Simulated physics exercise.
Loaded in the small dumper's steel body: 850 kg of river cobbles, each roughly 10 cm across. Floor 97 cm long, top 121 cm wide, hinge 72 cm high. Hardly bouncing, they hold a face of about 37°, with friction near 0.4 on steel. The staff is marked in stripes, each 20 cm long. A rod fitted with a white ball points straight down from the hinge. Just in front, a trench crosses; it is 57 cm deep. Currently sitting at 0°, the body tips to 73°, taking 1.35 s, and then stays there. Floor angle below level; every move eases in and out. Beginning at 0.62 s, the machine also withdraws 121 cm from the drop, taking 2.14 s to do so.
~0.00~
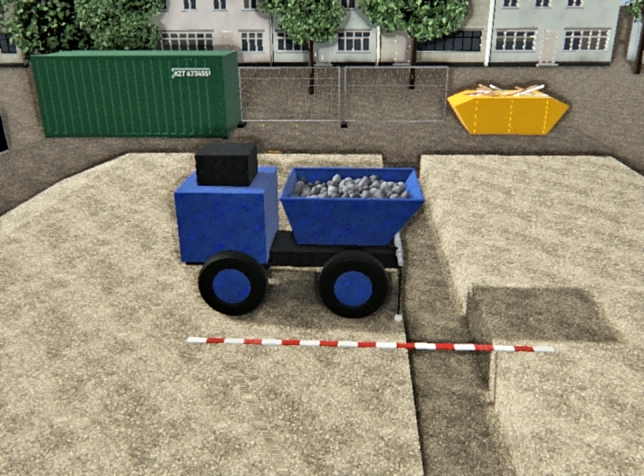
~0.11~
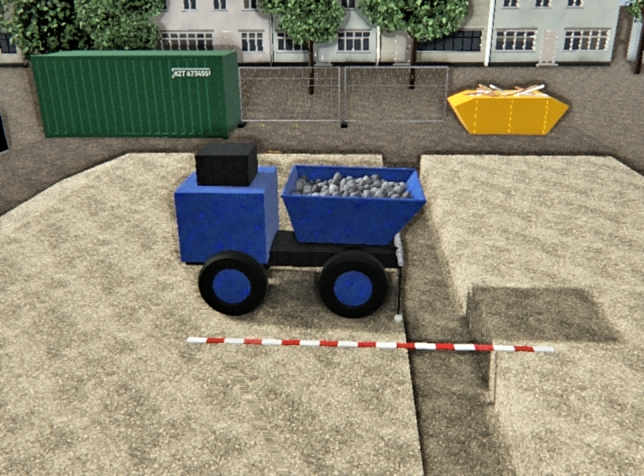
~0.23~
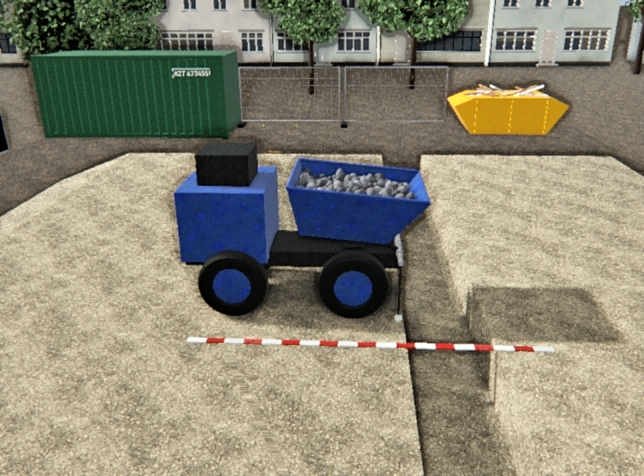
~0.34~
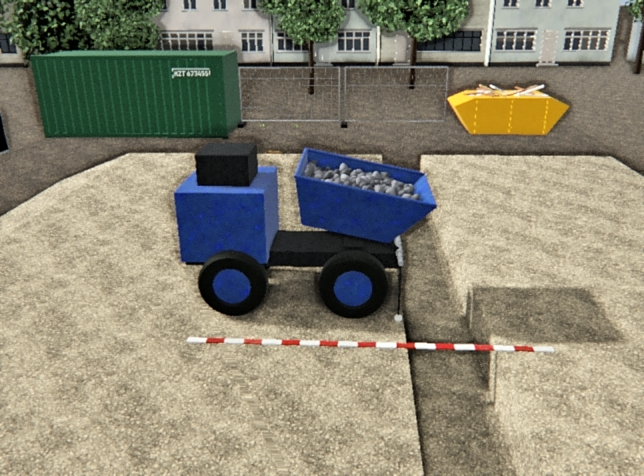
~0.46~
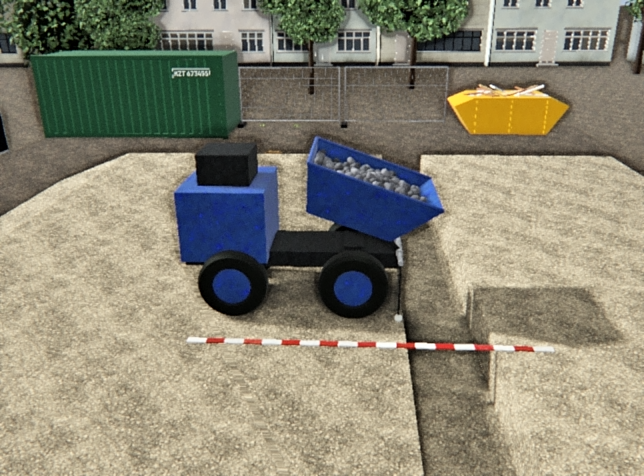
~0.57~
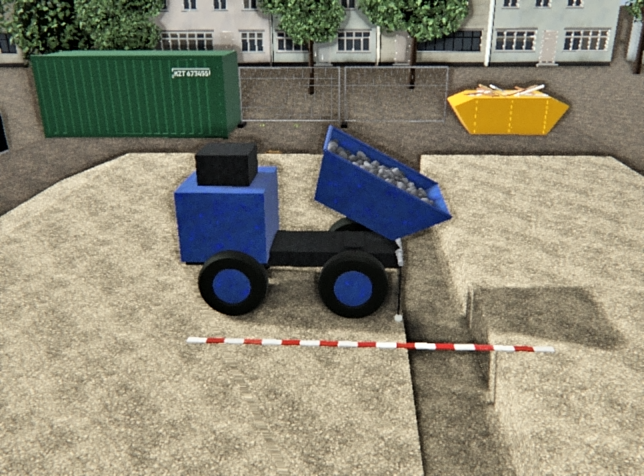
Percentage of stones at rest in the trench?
Some 65 percent.
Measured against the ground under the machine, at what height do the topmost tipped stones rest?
Some 20 cm above that level.
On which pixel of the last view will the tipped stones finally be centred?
Their middle ends up near (441, 325).
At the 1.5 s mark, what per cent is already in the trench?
By that moment, roughly 30 per cent of the load.
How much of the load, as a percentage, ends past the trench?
I'd put it at around 20 per cent.
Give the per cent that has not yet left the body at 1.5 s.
Still inside: Around 60 %.
After 1.0 s the floor is at 61°; 100 % in the body; the foremost stones are at (456, 224).
After 1.5 s the floor is at 73°; 61 % in the body, 31 % in the trench, 8 % past the trench; the foremost stones are at (507, 299).
After 3.2 s the floor is at 73°; 1 % in the body, 17 % short of the trench, 64 % in the trench, 18 % past the trench; the foremost stones are past the picture's edge.
After 6.1 s the floor is at 73°; 0 % in the body, 17 % short of the trench, 65 % in the trench, 18 % past the trench; the foremost stones are past the picture's edge.
